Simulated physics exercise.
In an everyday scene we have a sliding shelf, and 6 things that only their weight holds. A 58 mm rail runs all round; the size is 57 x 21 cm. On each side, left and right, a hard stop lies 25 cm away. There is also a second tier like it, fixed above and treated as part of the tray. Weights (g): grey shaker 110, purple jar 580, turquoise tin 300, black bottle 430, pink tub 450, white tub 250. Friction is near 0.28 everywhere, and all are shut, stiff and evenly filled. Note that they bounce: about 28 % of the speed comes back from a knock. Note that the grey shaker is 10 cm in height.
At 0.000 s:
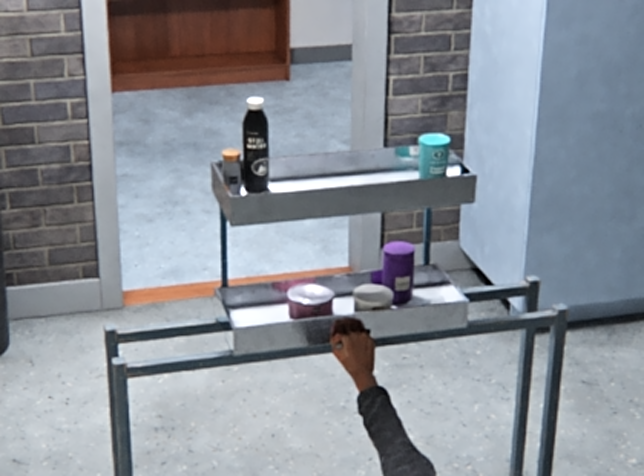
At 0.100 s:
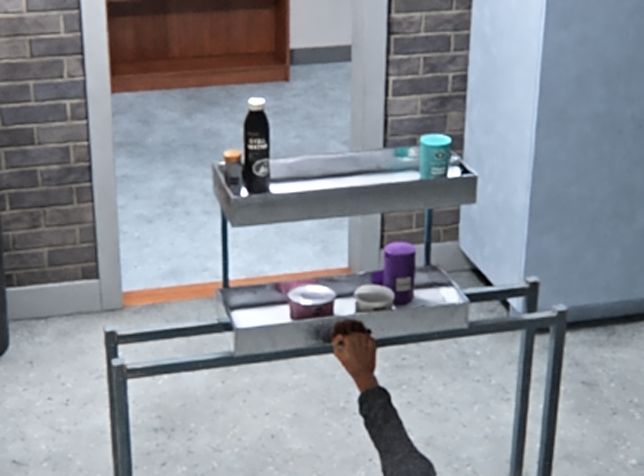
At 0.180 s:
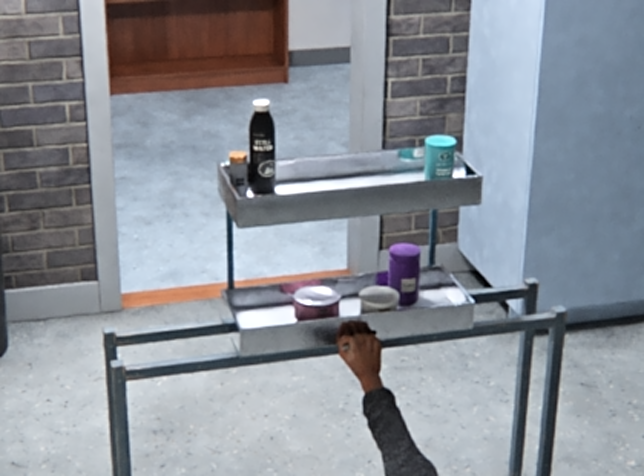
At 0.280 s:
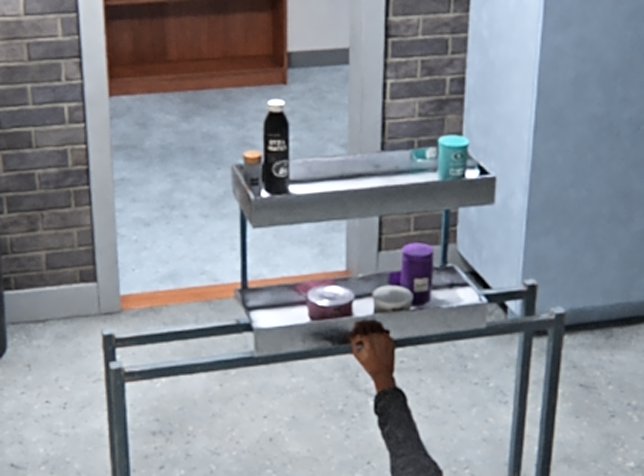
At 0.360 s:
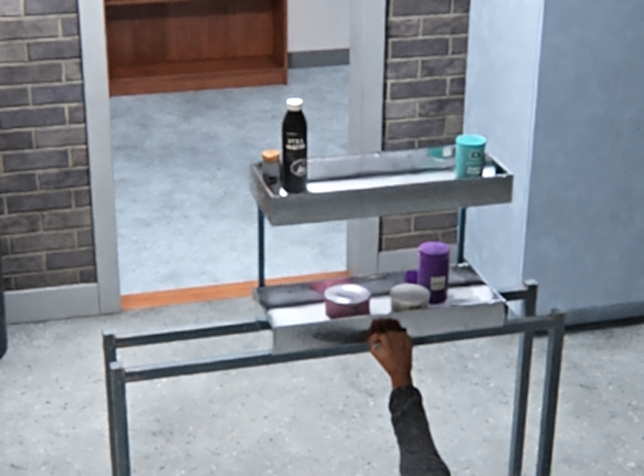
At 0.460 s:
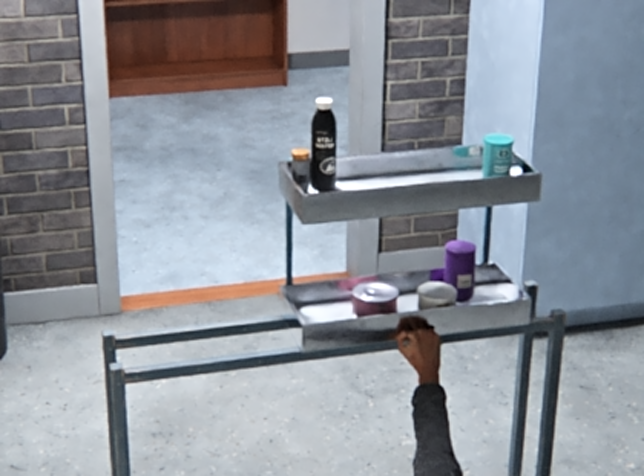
A hand slides a two-tier shelf of bottles and tubs rightward along rails.
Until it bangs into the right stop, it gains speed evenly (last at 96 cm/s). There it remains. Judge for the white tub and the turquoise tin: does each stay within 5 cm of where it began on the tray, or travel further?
In order: The white tub loses its position; the turquoise tin maintains its position.
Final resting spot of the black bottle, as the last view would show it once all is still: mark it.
Resting point, approx. (417, 137) px.
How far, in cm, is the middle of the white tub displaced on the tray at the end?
I'd put it at about 15 centimetres.
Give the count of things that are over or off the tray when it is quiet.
Count: 0.
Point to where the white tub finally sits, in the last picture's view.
About (523, 293).
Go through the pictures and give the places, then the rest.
Tray midway; white tub (373, 306); turquoise tin (434, 160), in the first frame.
Tray midway; black bottle (257, 146); pink tub (312, 305), in the second frame.
Tray 2 cm right; grey shaker (238, 175); purple jar (404, 274), in the third frame.
Tray 6 cm right; black bottle (276, 147); pink tub (330, 305), in the fourth frame.
Tray 10 cm right; grey shaker (271, 174); purple jar (434, 272), in the fifth frame.
Tray 17 cm right; white tub (436, 304); turquoise tin (497, 159), in the sixth frame.
By 0.66 s, tray 25 cm right; white tub 9 cm from its spot near (498, 296); grey shaker 9 cm from its spot; black bottle 9 cm from its spot.
By 0.76 s, tray 25 cm right; white tub 13 cm from its spot near (516, 294); grey shaker 13 cm from its spot; black bottle 13 cm from its spot.
When it is over (1.2 s), not toppled but over 5 cm from the start, grey shaker, purple jar, black bottle, pink tub and white tub; turquoise tin within 5 cm of the start. End places, in pixels of the last picture, white tub near (523, 293), turquoise tin near (531, 156).
